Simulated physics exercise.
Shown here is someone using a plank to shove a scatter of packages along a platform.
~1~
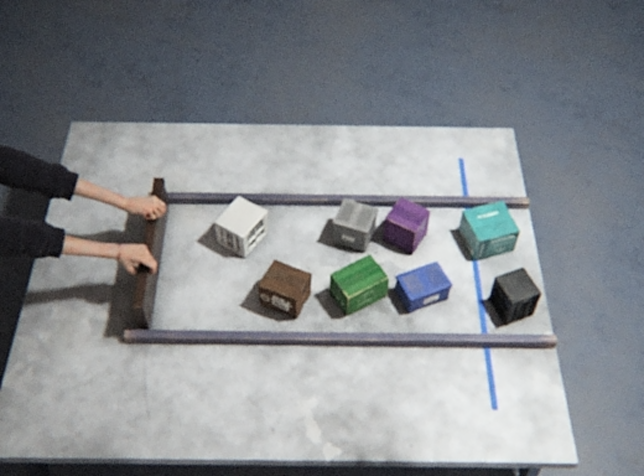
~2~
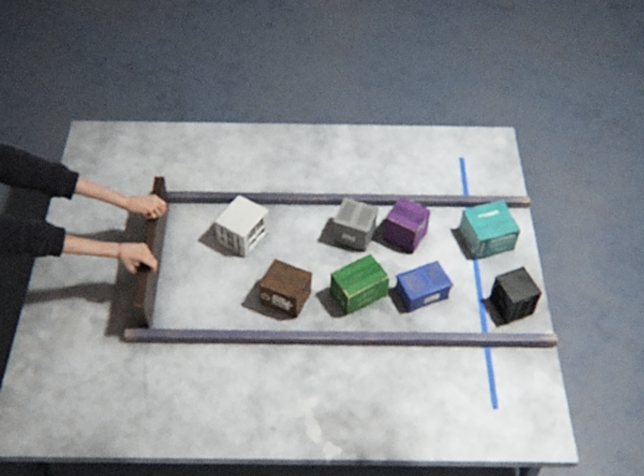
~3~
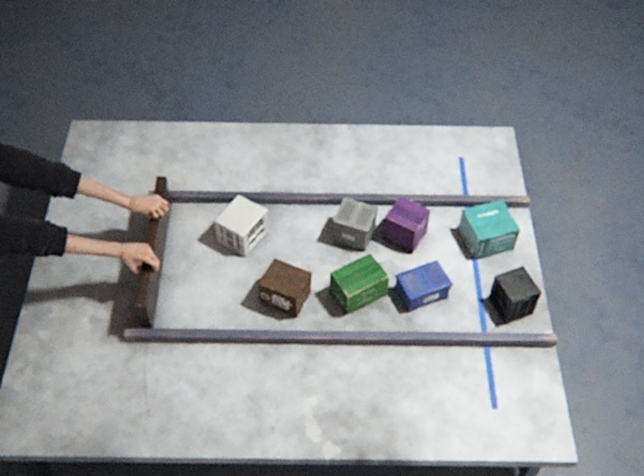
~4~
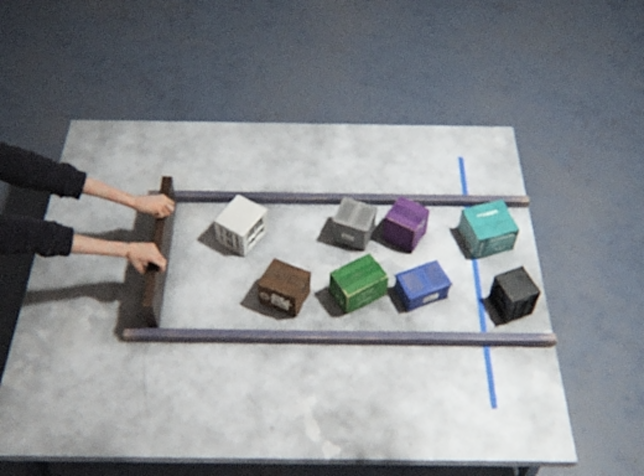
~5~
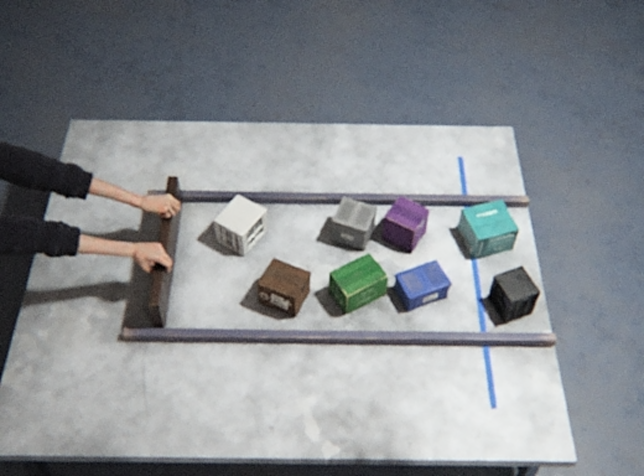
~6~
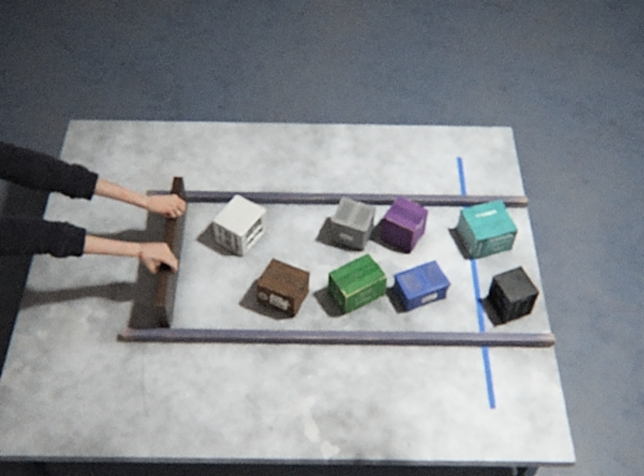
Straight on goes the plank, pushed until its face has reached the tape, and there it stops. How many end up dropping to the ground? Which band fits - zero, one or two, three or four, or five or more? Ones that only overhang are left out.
The band that fits is three or four.
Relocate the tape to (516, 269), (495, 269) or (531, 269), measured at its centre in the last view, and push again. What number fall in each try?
Those tries give 6, 6 and 8.
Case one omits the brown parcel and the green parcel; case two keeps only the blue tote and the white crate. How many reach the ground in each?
First 2, then 2.
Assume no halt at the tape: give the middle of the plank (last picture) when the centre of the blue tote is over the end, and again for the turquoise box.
Near (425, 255) in the first case, near (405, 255) in the other.
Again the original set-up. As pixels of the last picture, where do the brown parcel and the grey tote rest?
The brown parcel ends at (500, 284) and the grey tote at (524, 225).
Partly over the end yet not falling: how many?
Count: 2.
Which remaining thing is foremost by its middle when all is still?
The green parcel winds up nearest.
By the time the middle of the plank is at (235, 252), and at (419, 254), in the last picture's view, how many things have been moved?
Answer - first 1, then 8.
A little later, none off yet; black crate at rest near (512, 295); turquoise box at rest near (487, 230); blue tote at rest near (421, 286).
Next, none off yet; black crate shifted a little near (532, 298); turquoise box shifted a little near (502, 232); blue tote shifted about its own width near (488, 290).
When it is over, the number that fall off is three or four; down, purple box, blue tote, turquoise box and black crate.
